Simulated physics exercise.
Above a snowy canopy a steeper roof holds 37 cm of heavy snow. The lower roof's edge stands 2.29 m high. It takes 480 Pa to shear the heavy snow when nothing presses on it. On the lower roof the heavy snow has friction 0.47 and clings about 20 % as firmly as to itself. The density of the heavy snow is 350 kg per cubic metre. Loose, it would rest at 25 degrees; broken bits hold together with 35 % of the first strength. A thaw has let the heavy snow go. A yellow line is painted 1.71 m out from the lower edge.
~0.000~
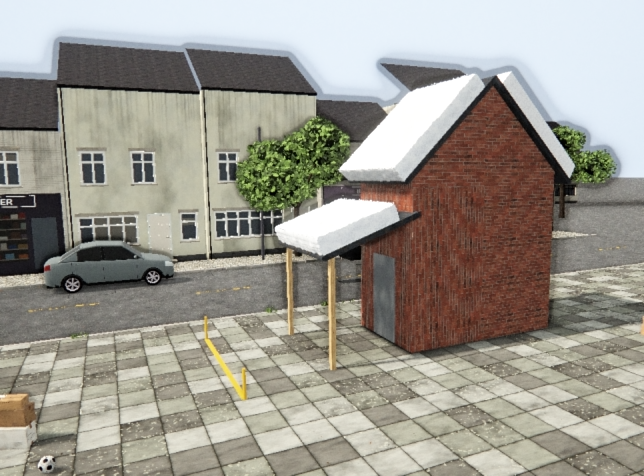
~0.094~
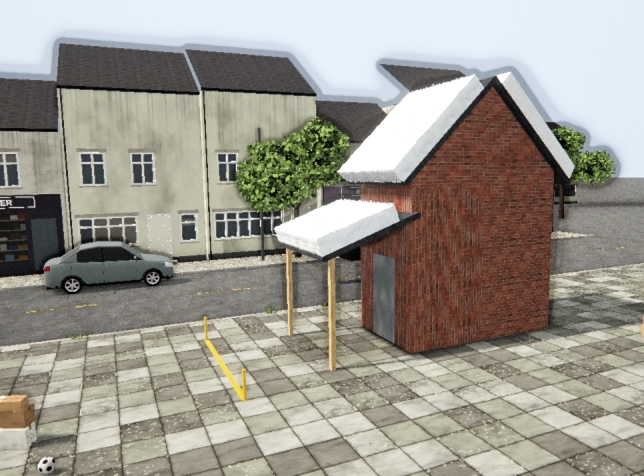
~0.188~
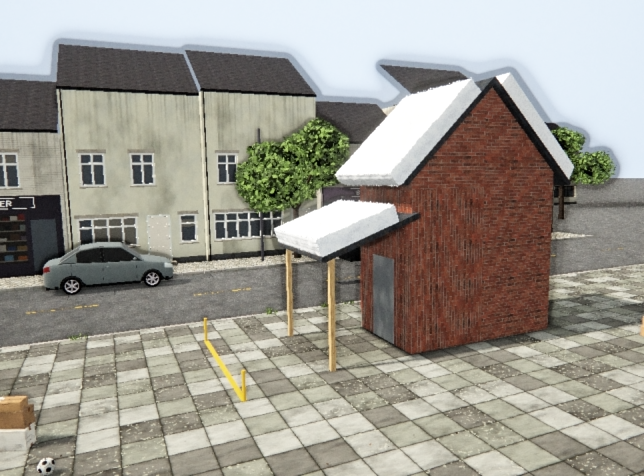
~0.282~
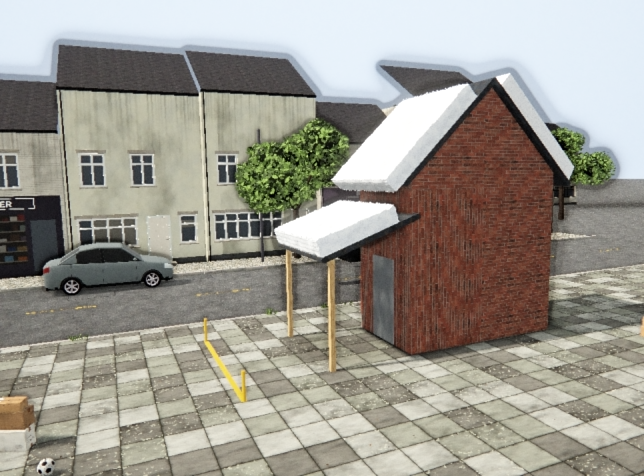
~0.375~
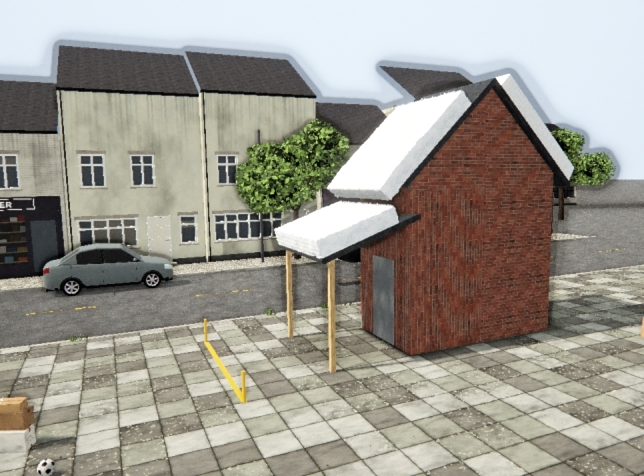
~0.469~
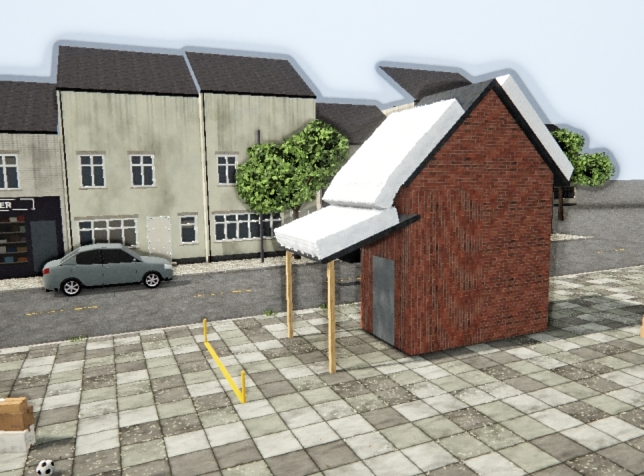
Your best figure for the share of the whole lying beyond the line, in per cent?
About 43 %.
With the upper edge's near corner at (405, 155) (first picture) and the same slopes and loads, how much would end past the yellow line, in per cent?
In that case some 50 per cent.
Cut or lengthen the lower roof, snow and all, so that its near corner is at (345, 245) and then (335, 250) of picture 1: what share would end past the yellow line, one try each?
In turn about 45 %, 45 %.
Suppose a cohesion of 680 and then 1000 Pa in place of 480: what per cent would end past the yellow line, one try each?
In that order: 35 %, 30 %.
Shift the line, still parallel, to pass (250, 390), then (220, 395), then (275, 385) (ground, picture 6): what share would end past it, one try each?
In turn about 50 %, 35 %, 60 %.
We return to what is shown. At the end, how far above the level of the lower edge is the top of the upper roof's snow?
Roughly 0.9 m.
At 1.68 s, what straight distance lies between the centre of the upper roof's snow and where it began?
About 4.8 m.
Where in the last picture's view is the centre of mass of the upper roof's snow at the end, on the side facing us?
At about (226, 356).
By 1.03 s, none is below the lower edge and 0 % is past the line.
By 1.68 s, 59 % is below the lower edge and 13 % is past the line.
By 2.34 s, 75 % is below the lower edge and 43 % is past the line.
By 3.00 s, 76 % is below the lower edge and 43 % is past the line.
By 3.10 s, at the end, 76 % is below the lower edge and 43 % is past the line.
